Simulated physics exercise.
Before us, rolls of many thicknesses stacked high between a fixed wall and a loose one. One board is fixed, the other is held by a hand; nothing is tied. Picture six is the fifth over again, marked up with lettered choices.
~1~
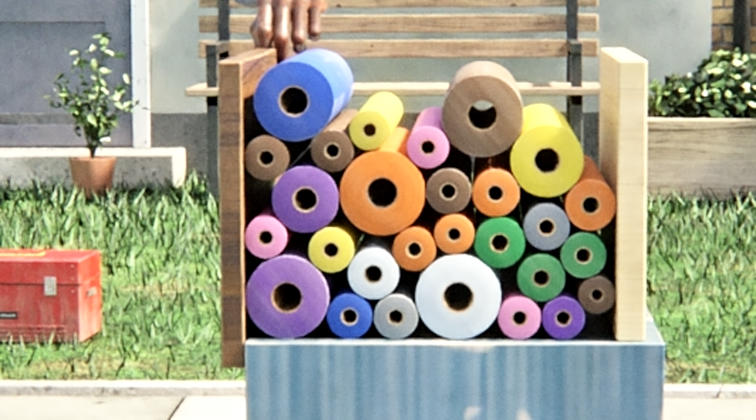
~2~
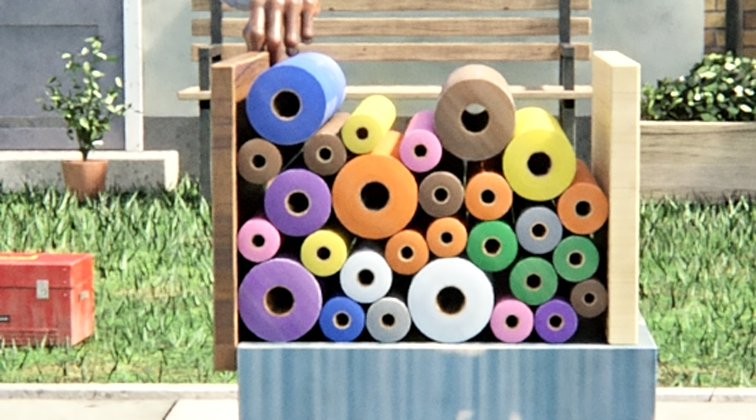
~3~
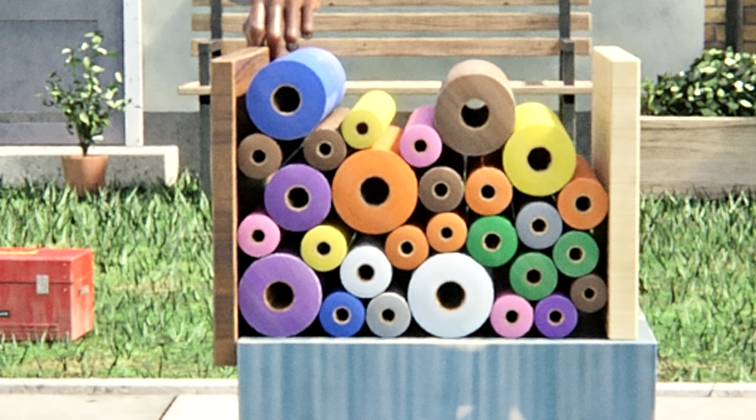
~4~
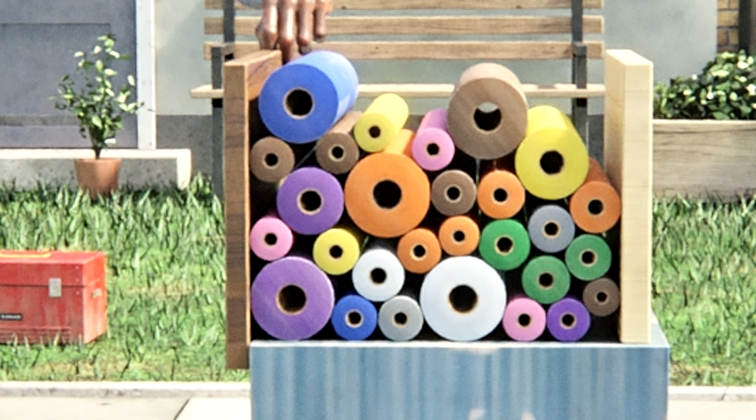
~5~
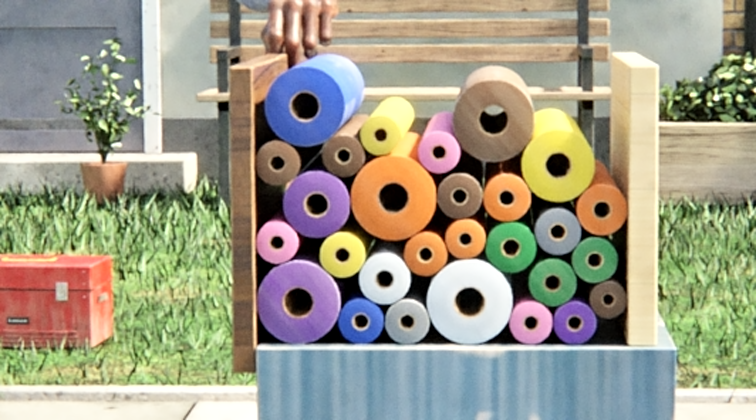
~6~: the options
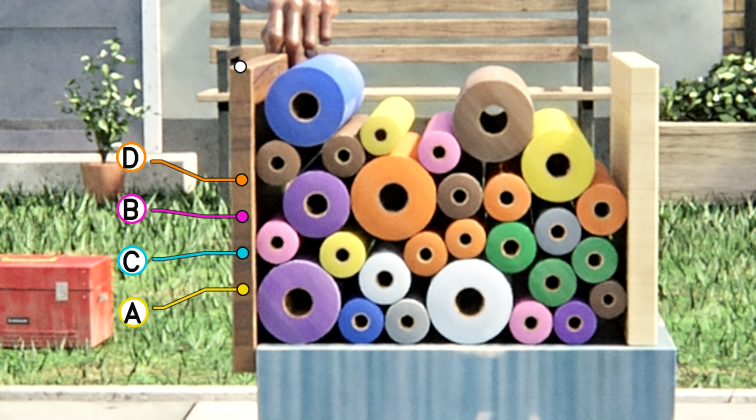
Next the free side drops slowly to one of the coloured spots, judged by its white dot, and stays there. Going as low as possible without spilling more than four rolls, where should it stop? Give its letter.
The lowest mark that will do is C.
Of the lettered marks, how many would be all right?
Three of the four.
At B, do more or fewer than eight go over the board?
It loses fewer than eight.
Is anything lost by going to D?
No.
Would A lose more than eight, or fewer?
At A, fewer than eight.
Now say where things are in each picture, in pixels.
A purple roll (563, 318); a purple roll (306, 200); a green roll (583, 255), in the first picture.
A green roll (576, 259); a brown roll (259, 162), in the second picture.
A yellow roll (540, 159); side board (247, 192), in the third picture.
A purple roll (292, 299); a purple roll (568, 320), in the fourth picture.
A purple roll (317, 205); a green roll (595, 260); a brown roll (278, 163), in the fifth picture.
On the marked copy, A at (243, 290); B at (242, 217); C at (243, 253); D at (242, 180); the white dot at (241, 67).
Taking C. A third of the way, top of the board (254, 154).
Two thirds of the way, top of the board (255, 250).
When it is over, top of the board (255, 252), two out over the board.
As for the rest, A more than four out over the board; B none out over the board; D none out over the board.
